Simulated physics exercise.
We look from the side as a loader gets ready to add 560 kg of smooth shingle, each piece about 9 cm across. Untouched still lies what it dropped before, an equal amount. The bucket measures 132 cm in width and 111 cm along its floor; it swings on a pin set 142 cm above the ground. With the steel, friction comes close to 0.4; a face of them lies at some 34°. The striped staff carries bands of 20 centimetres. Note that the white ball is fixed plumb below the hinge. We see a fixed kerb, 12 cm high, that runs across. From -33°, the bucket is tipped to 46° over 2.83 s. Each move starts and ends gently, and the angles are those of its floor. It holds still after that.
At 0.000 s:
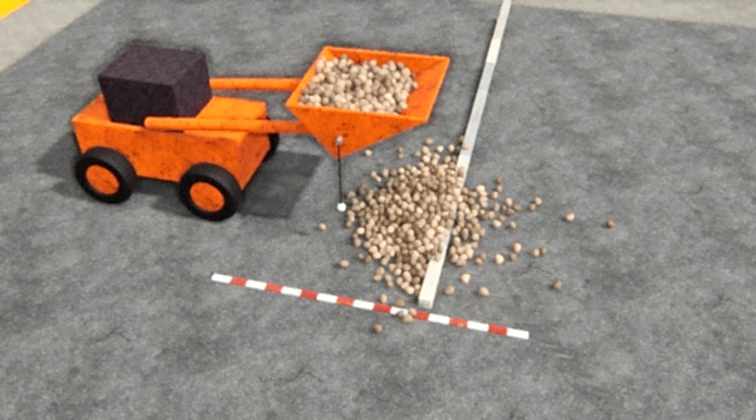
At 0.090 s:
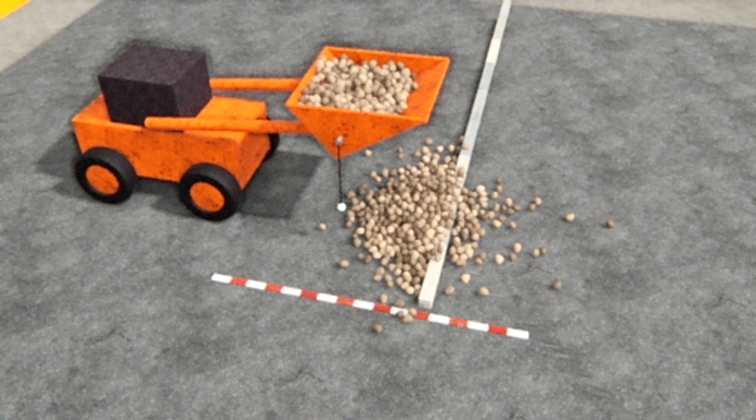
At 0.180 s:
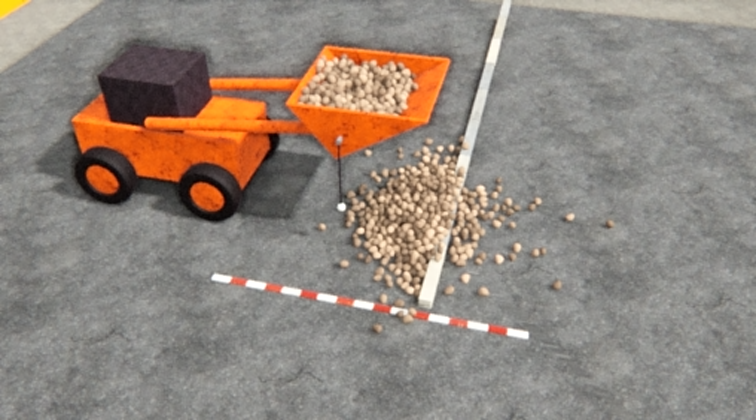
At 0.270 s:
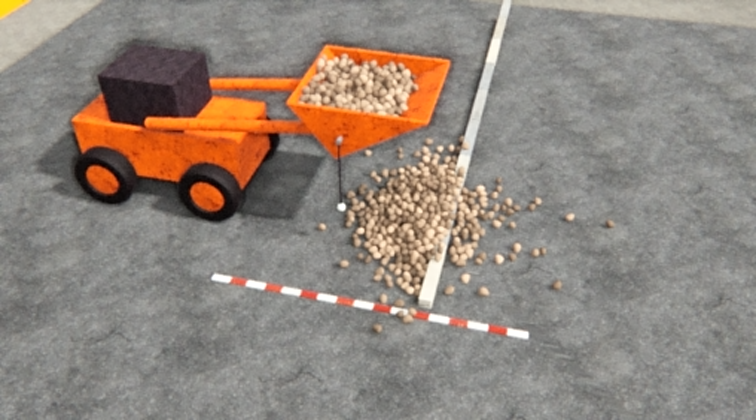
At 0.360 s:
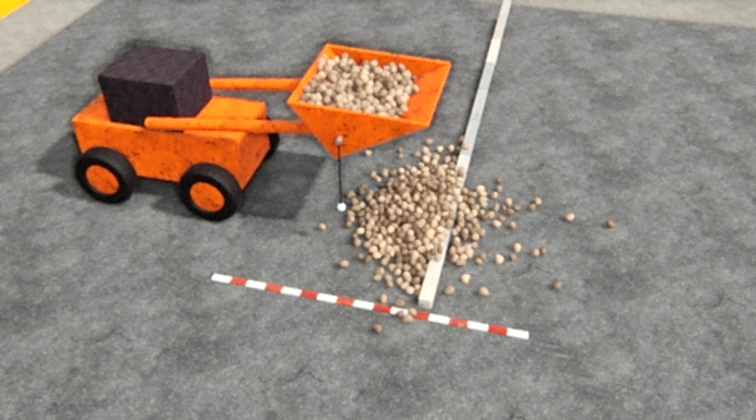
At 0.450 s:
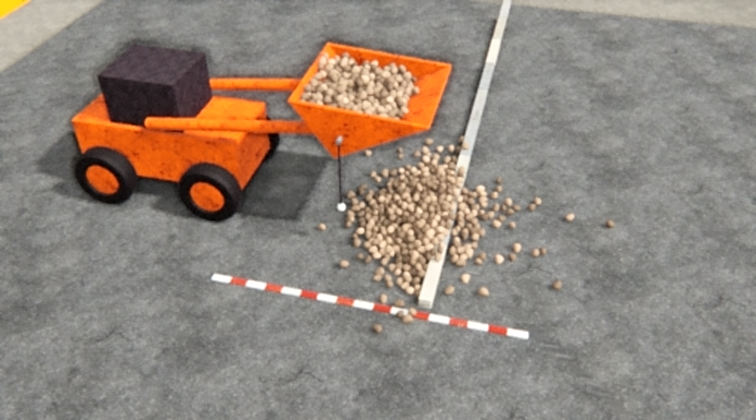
At first, an orange loader on the left holds its raised bucket of small brown stones still above a scattered pile lying across a pale kerb. Then the bucket begins to tilt very slightly, its front edge dipping toward the right, while the stones inside barely shift and the pile below stays unchanged.
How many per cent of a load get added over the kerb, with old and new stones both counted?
59 %.
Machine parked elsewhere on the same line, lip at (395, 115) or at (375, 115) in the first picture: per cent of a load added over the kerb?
Close to 20 per cent, followed by close to 5 per cent.
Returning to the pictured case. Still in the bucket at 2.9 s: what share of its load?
About 0 percent is still in there.
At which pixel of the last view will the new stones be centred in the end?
(460, 216).
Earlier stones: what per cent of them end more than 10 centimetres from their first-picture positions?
The answer is about 20 per cent.
After 2.1 s the floor is at 34°; in per cent of one load, 75 in the bucket, 111 on this side of the kerb, 14 over the kerb; the foremost stones are at (550, 235).
After 2.9 s the floor is at 46°; in per cent of one load, 0 in the bucket, 134 on this side of the kerb, 66 over the kerb; the foremost stones are at (569, 239).
After 3.3 s the floor is at 46°; in per cent of one load, 0 in the bucket, 129 on this side of the kerb, 71 over the kerb; the foremost stones are at (587, 233).
After 6.1 s the floor is at 46°; in per cent of one load, 0 in the bucket, 128 on this side of the kerb, 72 over the kerb; the foremost stones are at (597, 233). Net gain over the kerb, 59.
